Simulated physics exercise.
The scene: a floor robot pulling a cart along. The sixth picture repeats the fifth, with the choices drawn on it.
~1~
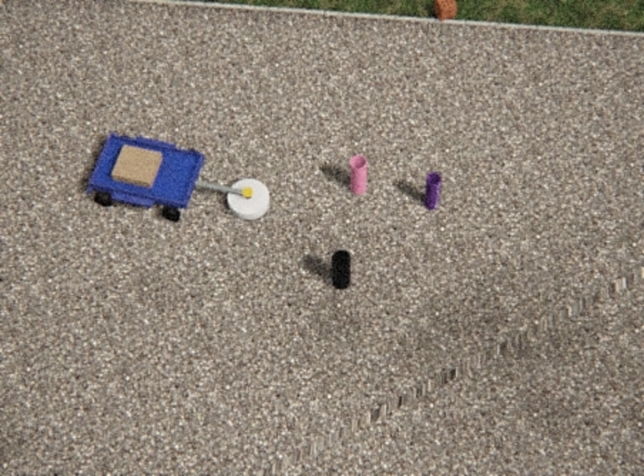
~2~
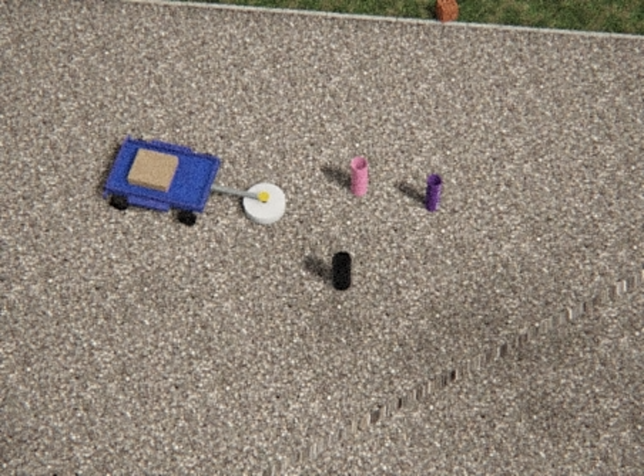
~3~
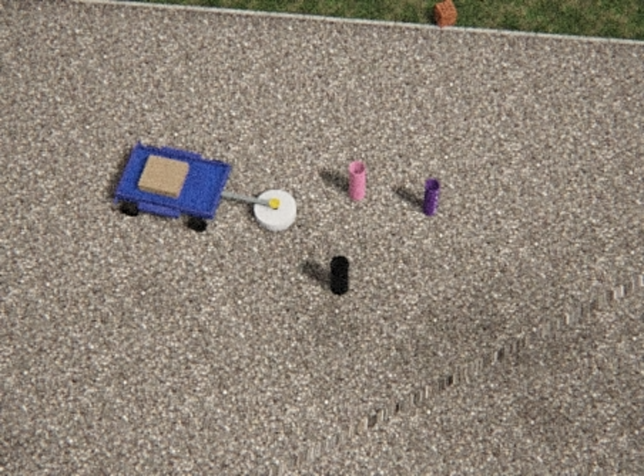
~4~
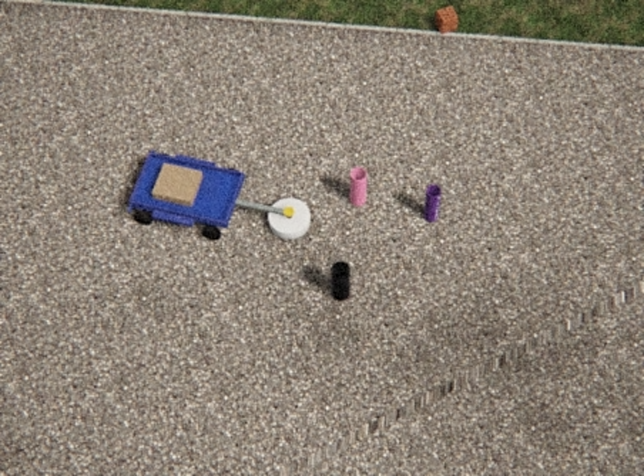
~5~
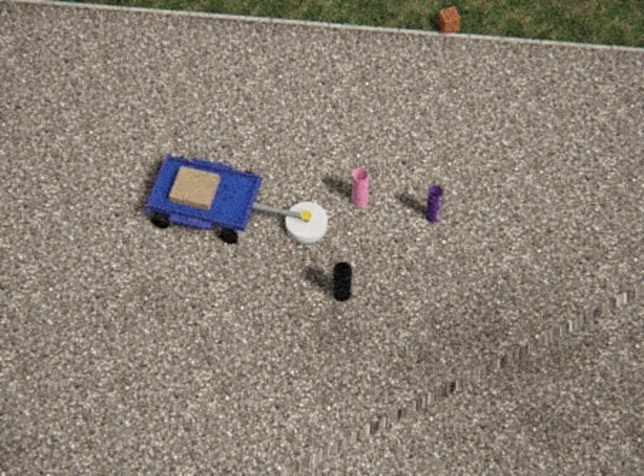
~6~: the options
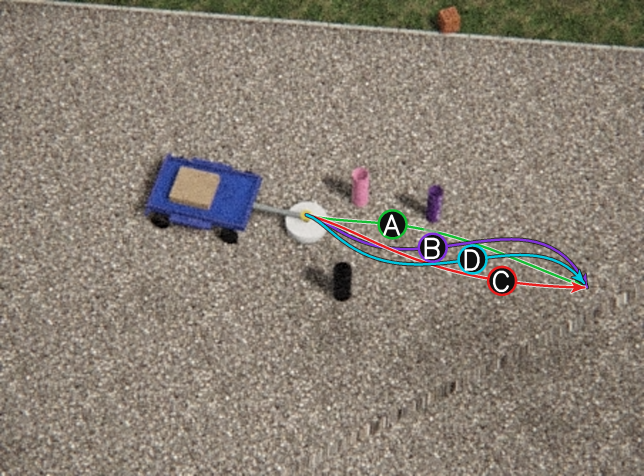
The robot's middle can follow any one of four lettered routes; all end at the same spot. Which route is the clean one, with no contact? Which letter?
C.
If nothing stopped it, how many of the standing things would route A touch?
It touches two.
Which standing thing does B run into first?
The purple post.
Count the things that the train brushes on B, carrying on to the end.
One.
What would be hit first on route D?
It meets the black post.
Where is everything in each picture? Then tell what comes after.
The first frame shows robot (249, 198); blue cart (147, 171); black post (341, 282).
The second frame shows robot (265, 202); blue cart (163, 175); pink post (359, 189).
The third frame shows robot (275, 209); blue cart (174, 182); black post (339, 288).
The fourth frame shows robot (289, 217); blue cart (188, 190); purple post (431, 216).
The fifth frame shows robot (307, 221); blue cart (205, 193); pink post (360, 200); purple post (432, 217); black post (342, 294).
On the copy, A from (306, 215) via (447, 235) to (584, 287); B from (306, 215) via (456, 245) to (587, 288); C from (306, 215) via (438, 267) to (584, 288); D from (306, 215) via (441, 263) to (584, 283).
On C. First, robot (397, 258), cart (298, 218).
Then, robot (495, 286), cart (392, 250).
Finally, robot (585, 293), cart (477, 270); nothing has been touched.
By contrast, A meets the pink post and purple post; B meets the purple post; D meets the black post.
